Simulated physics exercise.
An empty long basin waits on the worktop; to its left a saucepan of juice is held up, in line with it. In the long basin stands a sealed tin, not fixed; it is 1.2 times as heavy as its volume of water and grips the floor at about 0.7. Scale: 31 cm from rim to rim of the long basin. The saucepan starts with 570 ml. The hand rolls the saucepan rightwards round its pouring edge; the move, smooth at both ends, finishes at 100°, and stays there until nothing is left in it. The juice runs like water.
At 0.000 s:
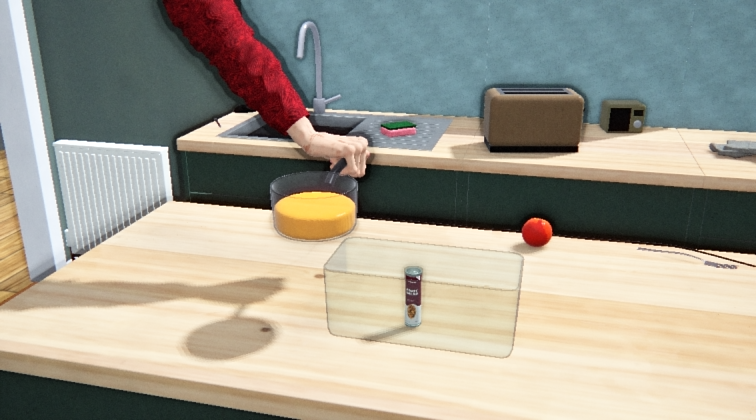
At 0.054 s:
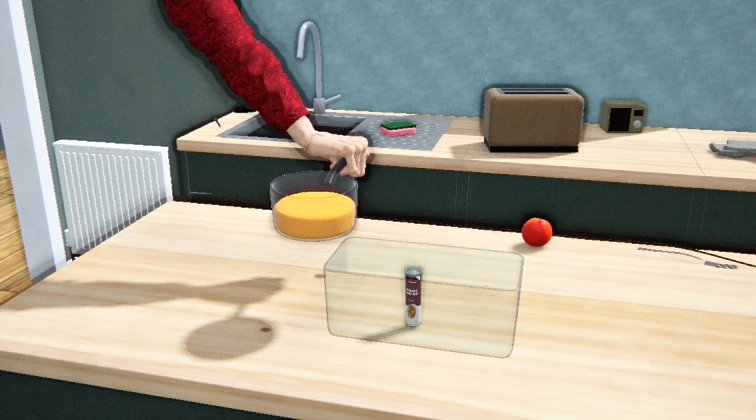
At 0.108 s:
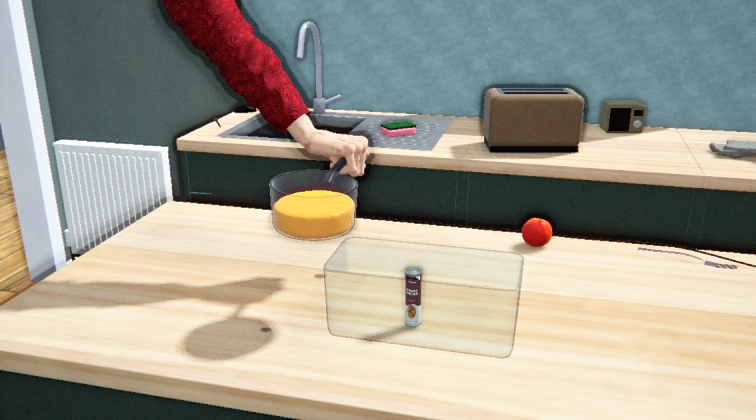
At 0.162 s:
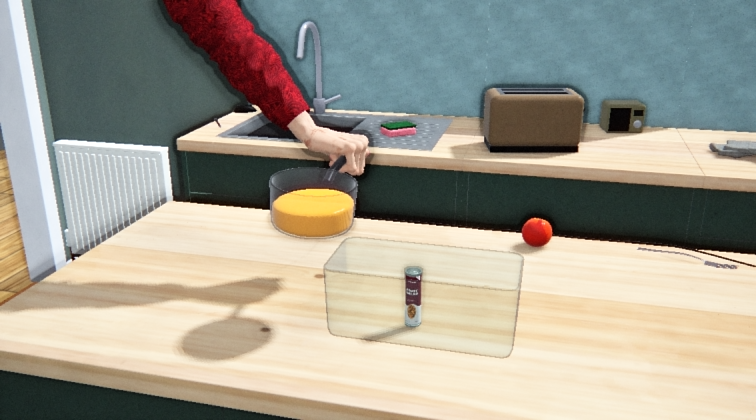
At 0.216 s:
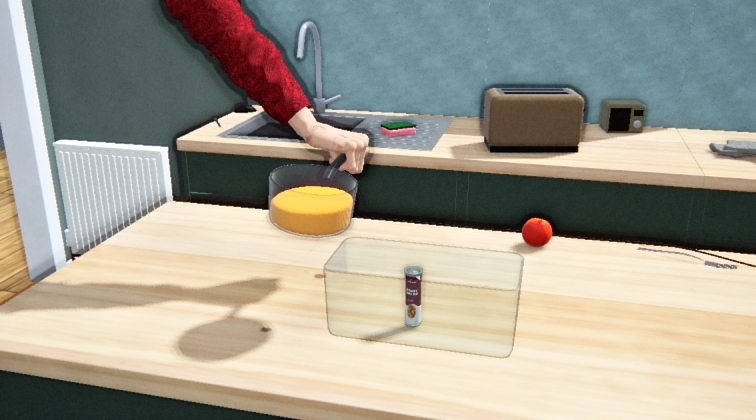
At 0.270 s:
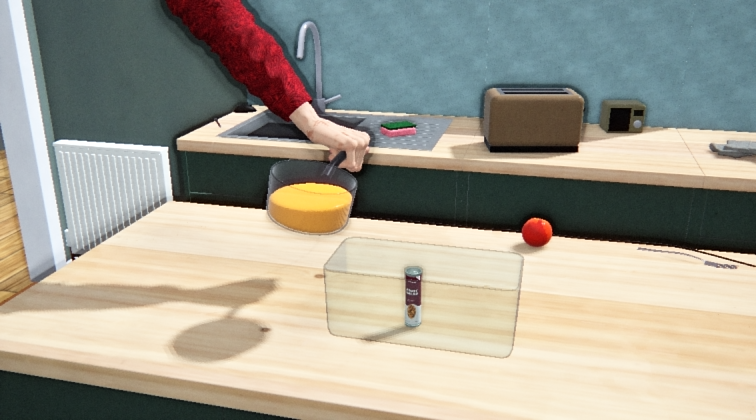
Kitchen worktop, a red-sleeved arm holding up a saucepan of orange juice and slowly tilting it slightly beside a clear long basin.
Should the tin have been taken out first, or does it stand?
It falls.
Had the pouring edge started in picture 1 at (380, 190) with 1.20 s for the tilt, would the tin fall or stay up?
Then it remains upright.
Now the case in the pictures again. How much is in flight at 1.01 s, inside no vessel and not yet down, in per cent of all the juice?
Near 24 in a hundred.
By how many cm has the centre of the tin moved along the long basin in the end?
About 7.0 cm.
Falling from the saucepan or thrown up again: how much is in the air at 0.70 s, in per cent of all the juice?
About 20 per cent.
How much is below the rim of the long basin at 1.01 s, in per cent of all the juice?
About 56 per cent.
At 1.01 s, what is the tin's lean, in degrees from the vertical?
Near 0° from upright.
Then, 0.70 s in, the tilt is 63° and 79 per cent is still to pour; the tin stands where it began.
Then, 1.01 s in, the tilt is 94° and 21 per cent is still to pour; the tin stands where it began.
Then, 1.34 s in, the tilt is 100° and 2 per cent is still to pour; the tin leans 24°.
Then, 1.70 s in, the tilt is 100° and 0 per cent is still to pour; the tin lies on its side.
Finally, the tin lies on its side.
